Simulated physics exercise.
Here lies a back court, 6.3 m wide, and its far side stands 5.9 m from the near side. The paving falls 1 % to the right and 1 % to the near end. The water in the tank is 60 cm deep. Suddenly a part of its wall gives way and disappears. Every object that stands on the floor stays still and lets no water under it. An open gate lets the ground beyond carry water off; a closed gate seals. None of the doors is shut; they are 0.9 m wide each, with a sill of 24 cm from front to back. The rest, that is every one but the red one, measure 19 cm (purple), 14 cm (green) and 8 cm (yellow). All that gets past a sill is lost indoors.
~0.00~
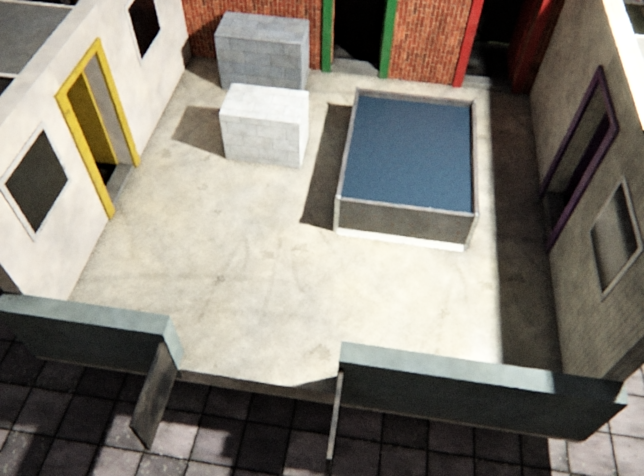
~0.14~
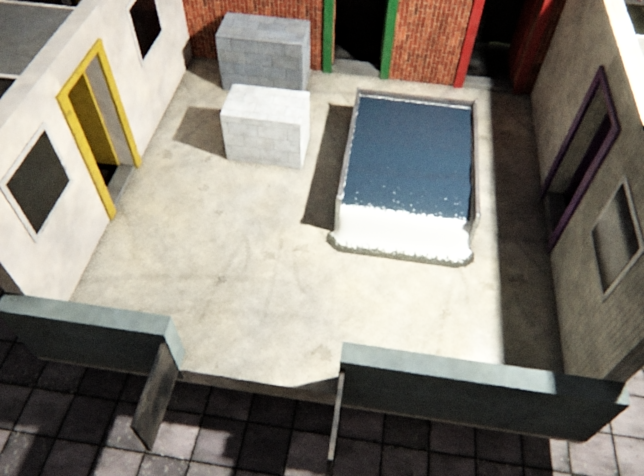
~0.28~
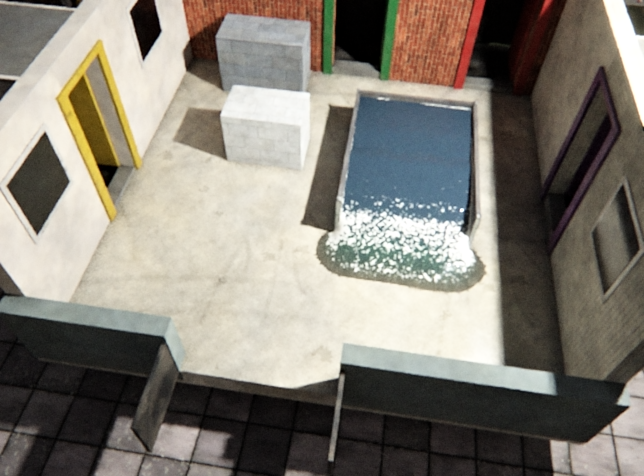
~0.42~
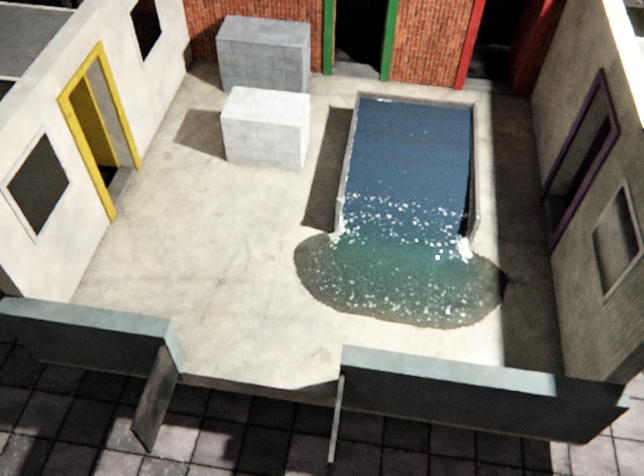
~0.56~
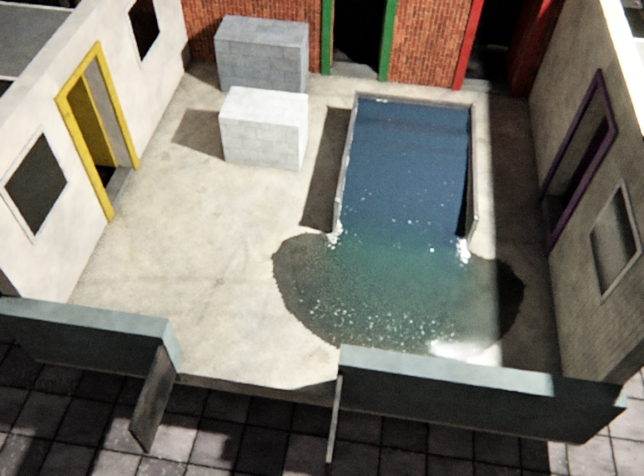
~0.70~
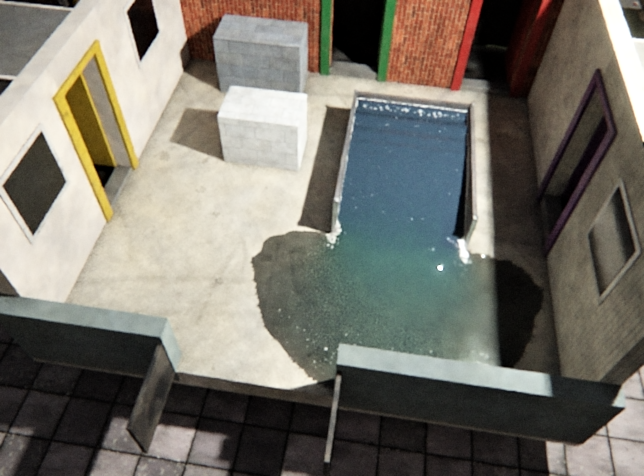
A large rectangular tank of blue water stands right of centre in a pale walled courtyard, seen from high above the near side. Two grey blocks sit to its left, with a yellow-framed doorway on the left, green and red ones in the brick back wall, and a purple frame on the right. The tank's near wall vanishes and water tumbles out in white froth, spreading in a widening greenish pool to the low front wall, while the camera stays still.
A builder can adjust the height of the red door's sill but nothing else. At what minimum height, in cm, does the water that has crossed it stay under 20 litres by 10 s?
From about 17 cm.
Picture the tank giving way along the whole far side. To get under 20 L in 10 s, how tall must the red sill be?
It needs to be about 26 cm high.
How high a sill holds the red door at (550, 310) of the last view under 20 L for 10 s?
14.0 cm.
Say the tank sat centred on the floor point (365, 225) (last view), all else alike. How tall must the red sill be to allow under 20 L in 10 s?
11.0 cm or thereabouts.
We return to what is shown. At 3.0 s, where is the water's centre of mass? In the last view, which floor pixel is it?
Around (415, 277).
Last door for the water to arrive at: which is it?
Last: Green.
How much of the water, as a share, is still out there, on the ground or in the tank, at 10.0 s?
Roughly 62 per cent of the water.
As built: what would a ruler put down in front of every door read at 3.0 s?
Door by door, in centimetres - purple 8, green 0, red 0, yellow 0.
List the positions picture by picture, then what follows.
In the first frame, the tank at (411, 150) is whole and still, 60 cm deep; the red door at (501, 40) is dry.
In the second frame, the front is at (338, 245), 0.3 m from the gap at (404, 227); 0.5 m2 of floor is wet, 60 cm left at the back.
In the third frame, the gap is at (404, 230), the front 0.7 m out at (347, 272); the back of the tank holds 60 cm.
In the fourth frame, the front is at (346, 308), 1.2 m from the gap at (403, 232); 2.8 m2 of floor is wet, 60 cm left at the back.
In the fifth frame, water pours out at (401, 233) and has run 1.8 m, to a hidden place; about 7 cm deep outside, 59 cm at the back.
In the sixth frame, the front is at a hidden place, 2.2 m from the gap at (400, 233); 6.0 m2 of floor is wet, 54 cm left at the back; the red door at (499, 44), 3.9 m from the gap, is still 3.8 m from the nearest water.
After 1.4 s water covers 25 % of the floor, deepest (40 cm) near (398, 387); it has not reached the red door.
After 3.0 s water covers 35 % of the floor, deepest (37 cm) near (551, 411); it has not reached the red door.
After 10.0 s water covers 95 % of the floor, deepest (10 cm) near (264, 130); 7 cm at the red door, 97 litres in over its 10 cm sill.
At the red door as built, the water arrived by 4.1 s and peaked near 20 cm at 5.0 s.
With a sill of 15 cm, 33 litres would have come in within the 10 s; with 20.5 cm, 6 litres. So under 20 litres takes about 17 cm.
